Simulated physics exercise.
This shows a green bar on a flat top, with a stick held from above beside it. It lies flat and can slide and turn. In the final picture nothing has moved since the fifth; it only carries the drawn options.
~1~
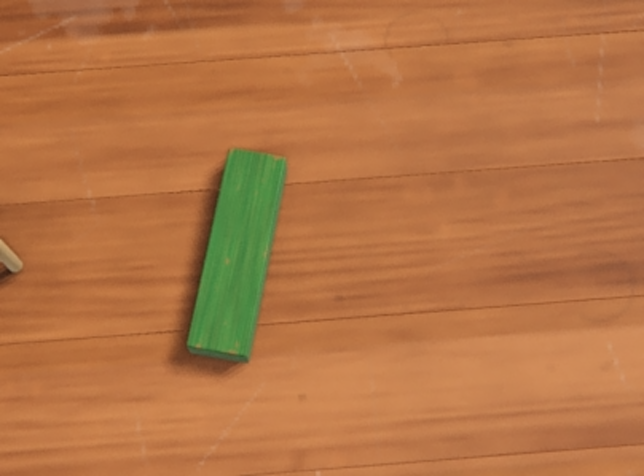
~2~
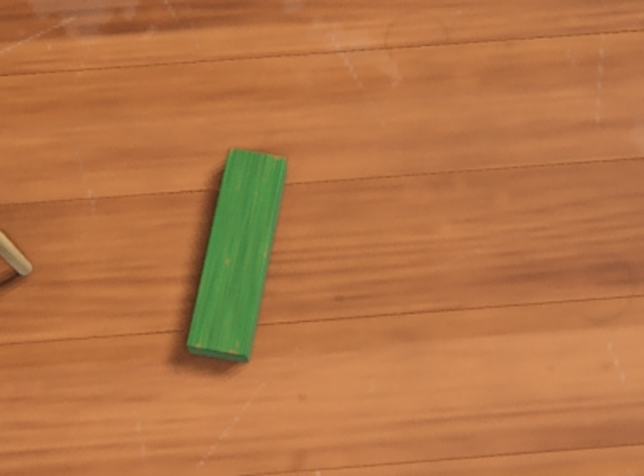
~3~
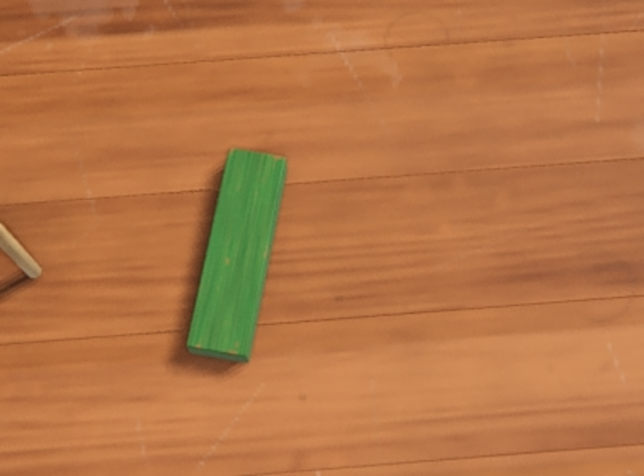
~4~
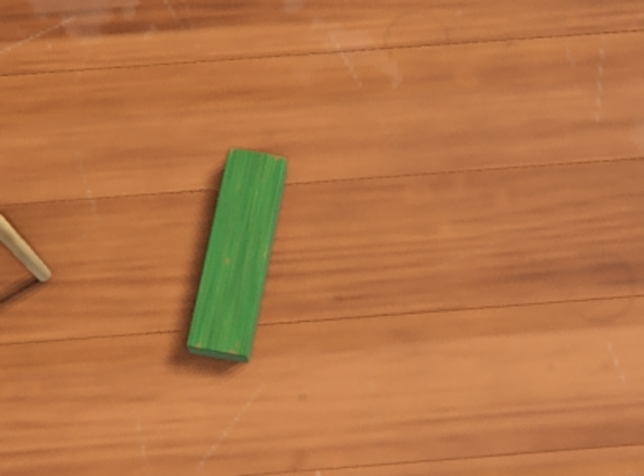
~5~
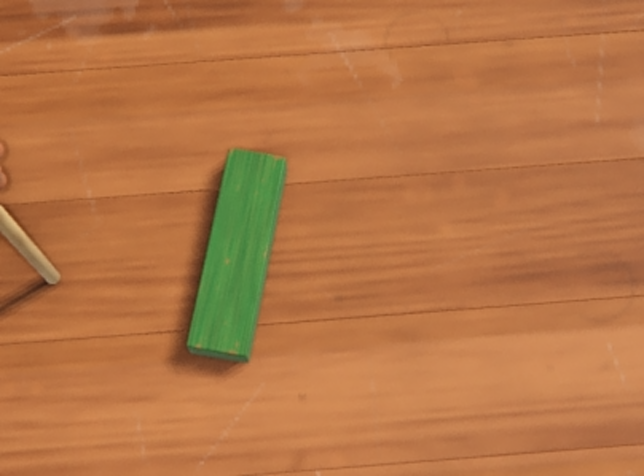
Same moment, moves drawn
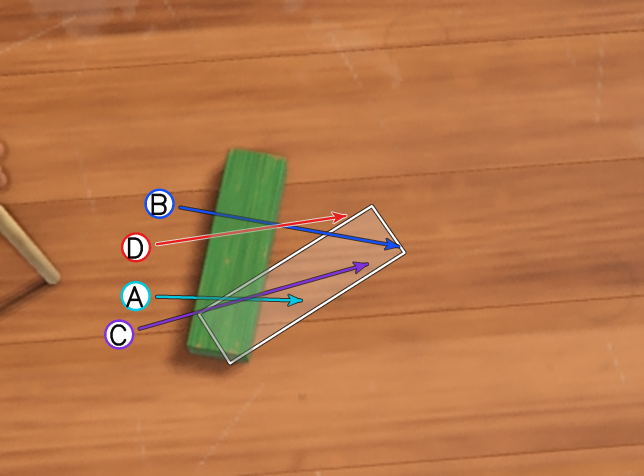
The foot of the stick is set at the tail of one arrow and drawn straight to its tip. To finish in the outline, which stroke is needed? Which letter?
D is the one.
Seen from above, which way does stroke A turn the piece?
On that stroke, anticlockwise.
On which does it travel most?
That is C.
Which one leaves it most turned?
That is C.
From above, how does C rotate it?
Anticlockwise.
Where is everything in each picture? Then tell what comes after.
The first frame shows green bar (237, 249).
The second frame shows green bar (237, 249).
The third frame shows green bar (237, 249).
The fourth frame shows green bar (237, 249).
The fifth frame shows green bar (237, 249).
On the copy, A from (157, 297) to (301, 301); B from (180, 207) to (398, 246); C from (139, 329) to (367, 264); D from (157, 244) to (346, 216).
On D. First, foot of the stick (226, 235), piece (252, 251).
Then, foot of the stick (294, 224), piece (291, 265).
Finally, foot of the stick (346, 217), piece (303, 275); it fills the outline.
By contrast, A leaves the piece out of the outline, at (305, 236); B leaves the piece out of the outline, at (311, 297); C leaves the piece out of the outline, at (335, 202).
